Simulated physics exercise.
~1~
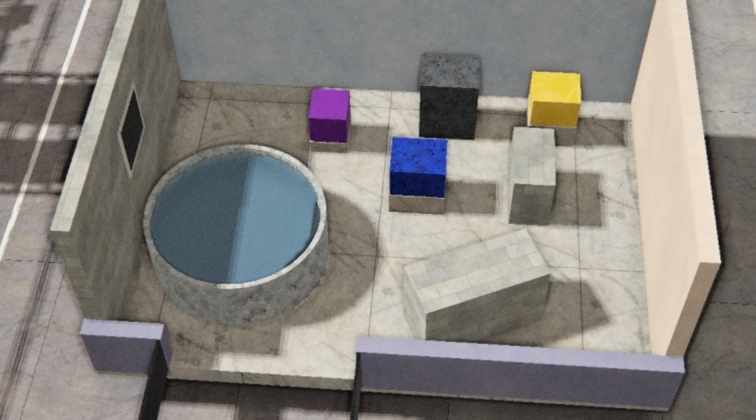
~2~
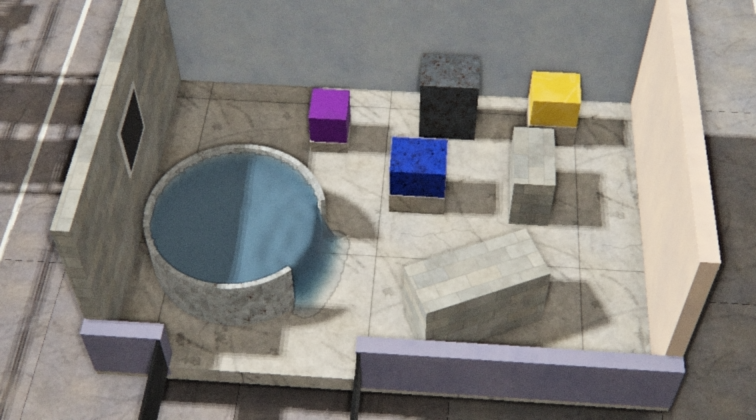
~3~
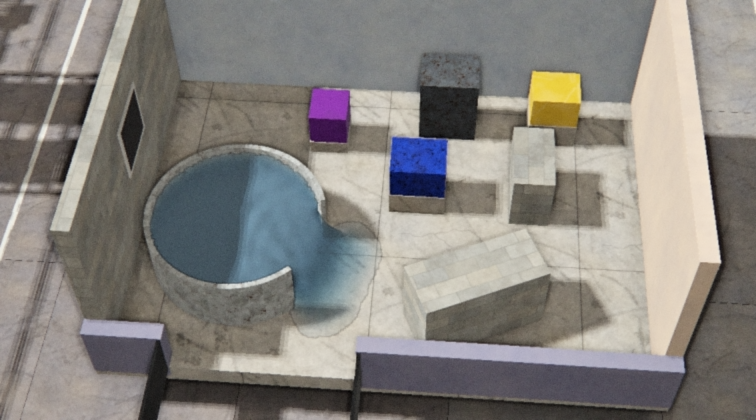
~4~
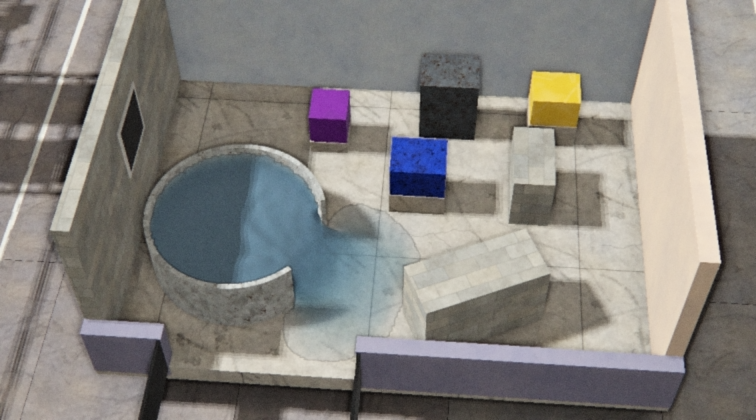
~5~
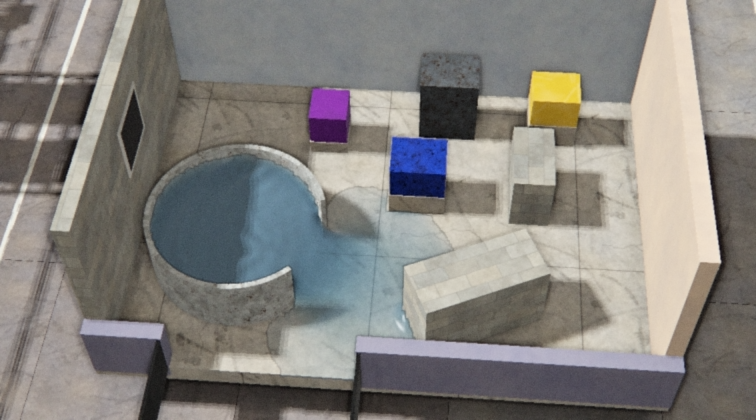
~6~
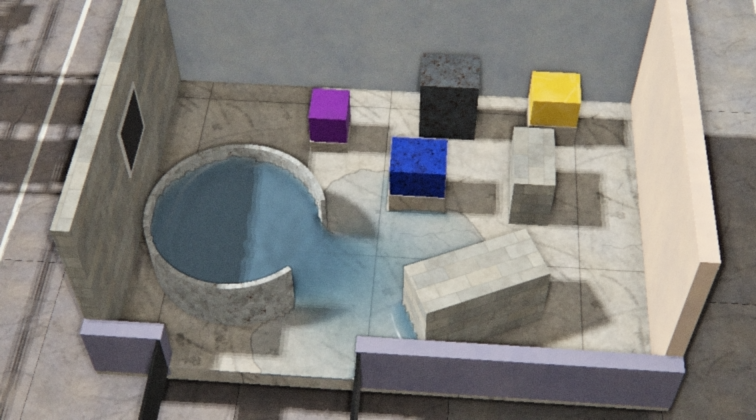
Warehouse bay with a round stone pool, water pouring through a gap in its right side and spreading across the floor.
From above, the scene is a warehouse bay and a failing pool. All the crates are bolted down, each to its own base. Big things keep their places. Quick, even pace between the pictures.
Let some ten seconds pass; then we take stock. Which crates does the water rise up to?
As I see it, the purple crate is safe from the water. The blue crate is safe from the water. The yellow crate is safe from the water.
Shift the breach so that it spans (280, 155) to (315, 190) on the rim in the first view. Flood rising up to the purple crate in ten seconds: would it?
I'd bet purple is doused.
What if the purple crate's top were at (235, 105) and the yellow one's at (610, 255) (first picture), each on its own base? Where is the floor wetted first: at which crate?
Answer: The crate marked blue.
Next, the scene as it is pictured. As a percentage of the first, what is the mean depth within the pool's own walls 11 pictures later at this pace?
Near 50 in a hundred.
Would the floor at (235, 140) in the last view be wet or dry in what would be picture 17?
That point would be spared.
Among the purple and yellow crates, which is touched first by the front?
That one is the crate marked purple.
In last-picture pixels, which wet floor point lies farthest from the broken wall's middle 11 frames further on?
By then the tip should be at about (626, 120).
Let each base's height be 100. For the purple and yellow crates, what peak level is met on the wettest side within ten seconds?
Peak levels: Approx. 60 % then 50 %.
A moment on, water covers 35 % of the floor; the purple crate water round its plinth, the blue crate water round its plinth, the yellow crate not reached.
Next, water covers 45 % of the floor; the purple crate water round its plinth, the blue crate water round its plinth, the yellow crate water round its plinth.
Then, water covers 65 % of the floor; the purple crate water round its plinth, the blue crate water round its plinth, the yellow crate water round its plinth.
Later, water covers 90 % of the floor; the purple crate water round its plinth, the blue crate water round its plinth, the yellow crate water round its plinth.
In the end, water covers 100 % of the floor; the purple crate stayed above the water, the blue crate stayed above the water, the yellow crate stayed above the water.
